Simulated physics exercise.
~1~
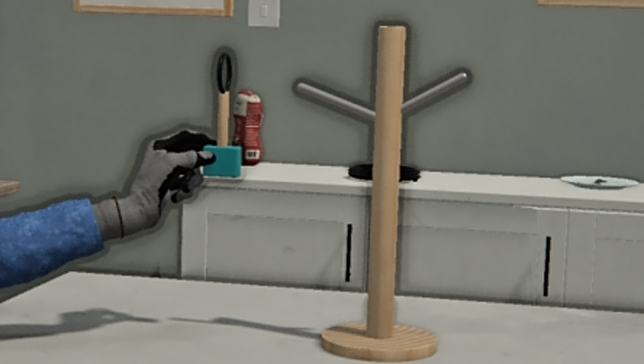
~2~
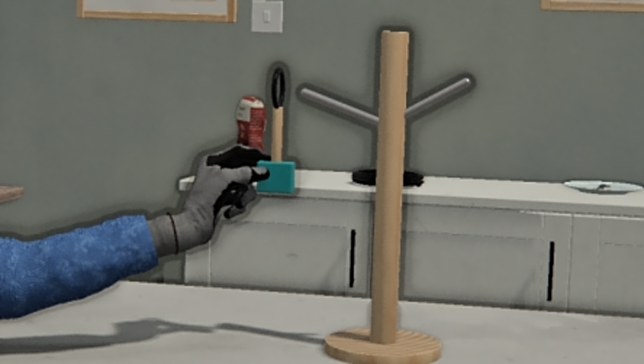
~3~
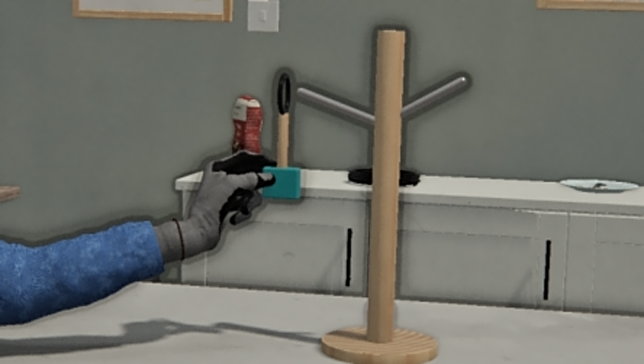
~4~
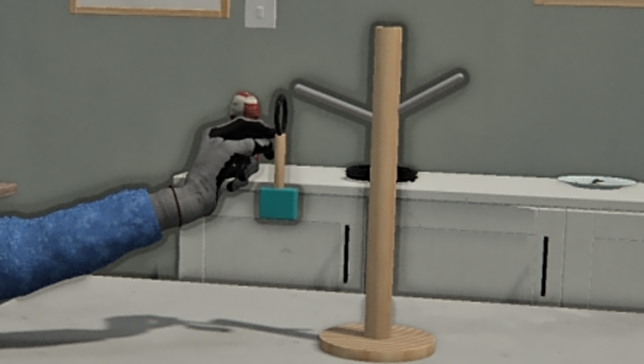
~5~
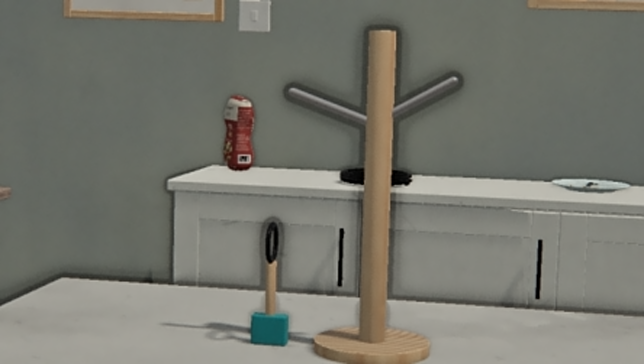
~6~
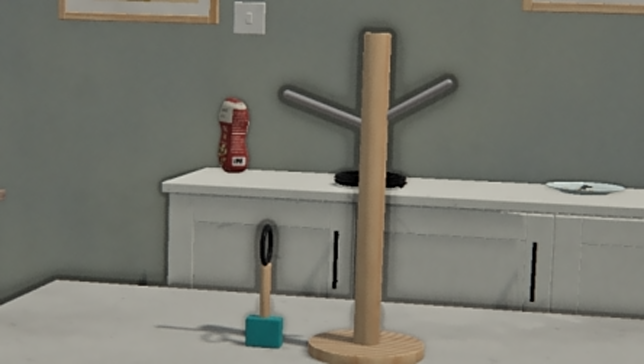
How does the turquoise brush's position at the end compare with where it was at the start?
At the start it is held up in the air by a gloved hand, left of the peg stand. By the end it is lower and a little further right, standing on the tabletop beside the stand's base.
